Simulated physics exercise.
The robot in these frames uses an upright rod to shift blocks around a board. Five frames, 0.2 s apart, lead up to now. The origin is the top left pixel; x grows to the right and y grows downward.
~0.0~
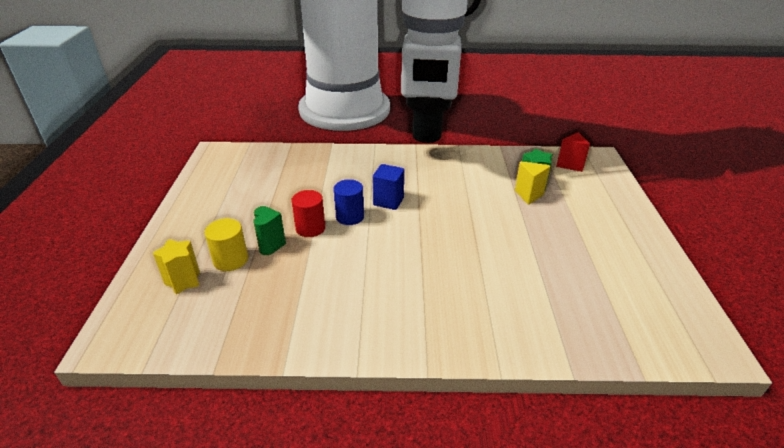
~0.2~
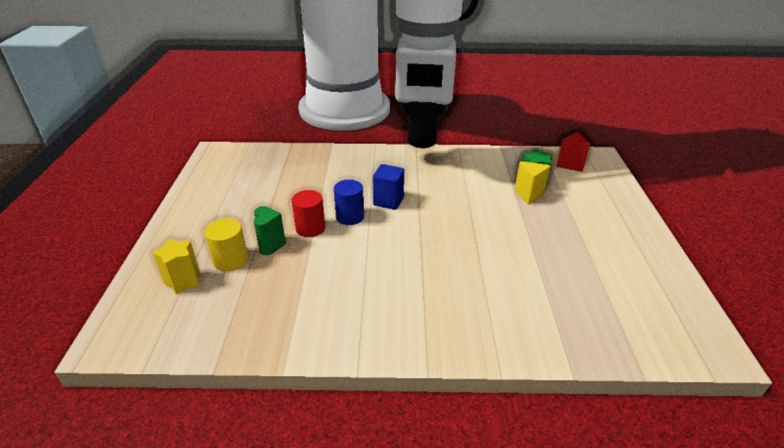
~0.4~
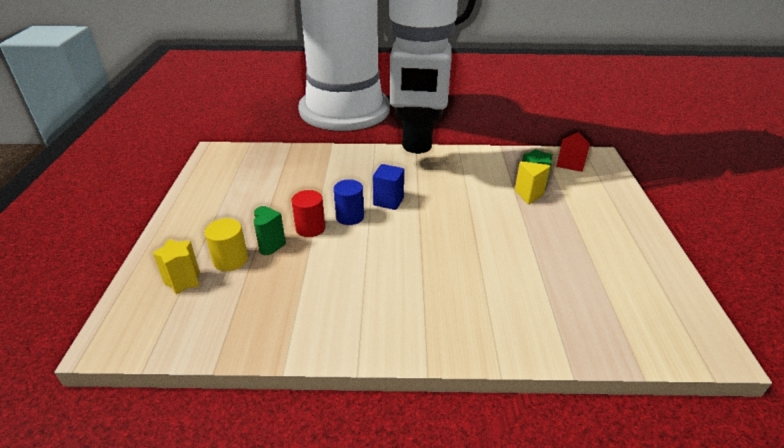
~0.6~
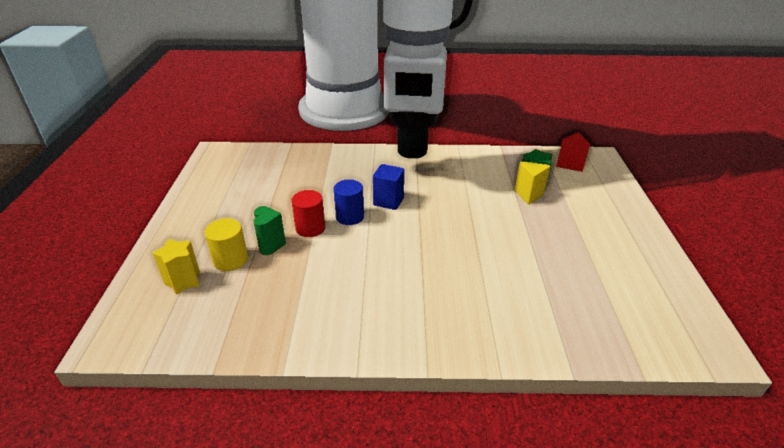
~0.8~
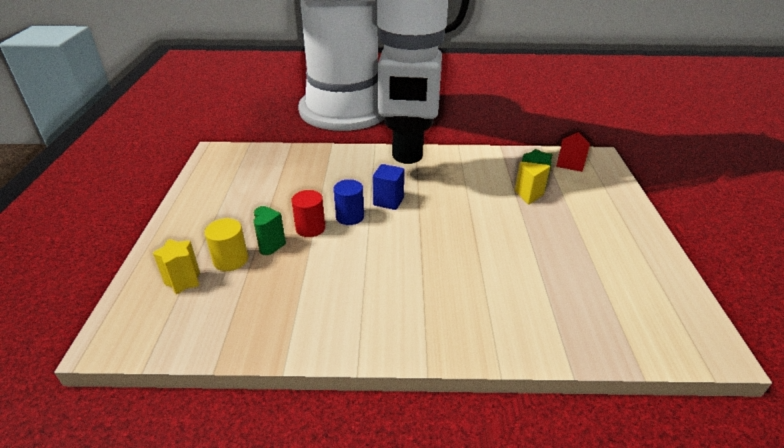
A white robot arm with a black rod tip stands at the back of a pale wooden board on a red surface, seen from the front and slightly above. Yellow, green, red and blue blocks form a diagonal row from the lower left toward the centre, with yellow, green and red blocks at the upper right. The arm shifts slightly left and toward the viewer, nearing the blue cube, while the blocks and camera stay still.
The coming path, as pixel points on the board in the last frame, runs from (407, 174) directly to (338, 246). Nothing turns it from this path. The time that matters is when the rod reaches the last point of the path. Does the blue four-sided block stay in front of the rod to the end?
In short: No.
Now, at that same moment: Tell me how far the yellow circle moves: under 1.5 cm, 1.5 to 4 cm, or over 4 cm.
Verdict: Less than 1.5 cm.
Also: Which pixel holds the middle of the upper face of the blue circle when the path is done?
Final place: (305, 207).
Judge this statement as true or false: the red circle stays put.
My answer: False.
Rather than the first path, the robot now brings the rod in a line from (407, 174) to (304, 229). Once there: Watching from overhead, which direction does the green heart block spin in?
From above, the turn goes clockwise.
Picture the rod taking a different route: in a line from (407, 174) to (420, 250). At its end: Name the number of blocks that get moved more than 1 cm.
Only one block.
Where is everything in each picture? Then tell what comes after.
In the first picture, rod tip at (427, 136); block tops, yellow circle at (223, 228); green heart block at (265, 214); red circle at (307, 198); blue circle at (348, 187); blue four-sided block at (389, 172).
In the second picture, rod at (422, 142); blocks unchanged.
In the third picture, rod at (417, 147); blocks unchanged.
In the fourth picture, rod at (412, 152); blocks unchanged.
In the fifth picture, rod at (408, 156); yellow circle at (223, 228); green heart block at (265, 214); red circle at (307, 198); blue circle at (348, 187); blue four-sided block at (389, 172).
What follows on the original path. One third of the way, rod at (387, 178); blue four-sided block at (381, 183), turned 15° anticlockwise.
Two thirds of the way, rod at (363, 201); red circle at (299, 200); blue circle at (330, 195); blue four-sided block at (370, 208), turned 45° anticlockwise.
At the end, rod at (336, 227); yellow circle in place; green heart block in place; red circle at (278, 199); blue circle at (305, 207); blue four-sided block at (368, 223), turned 80° anticlockwise.
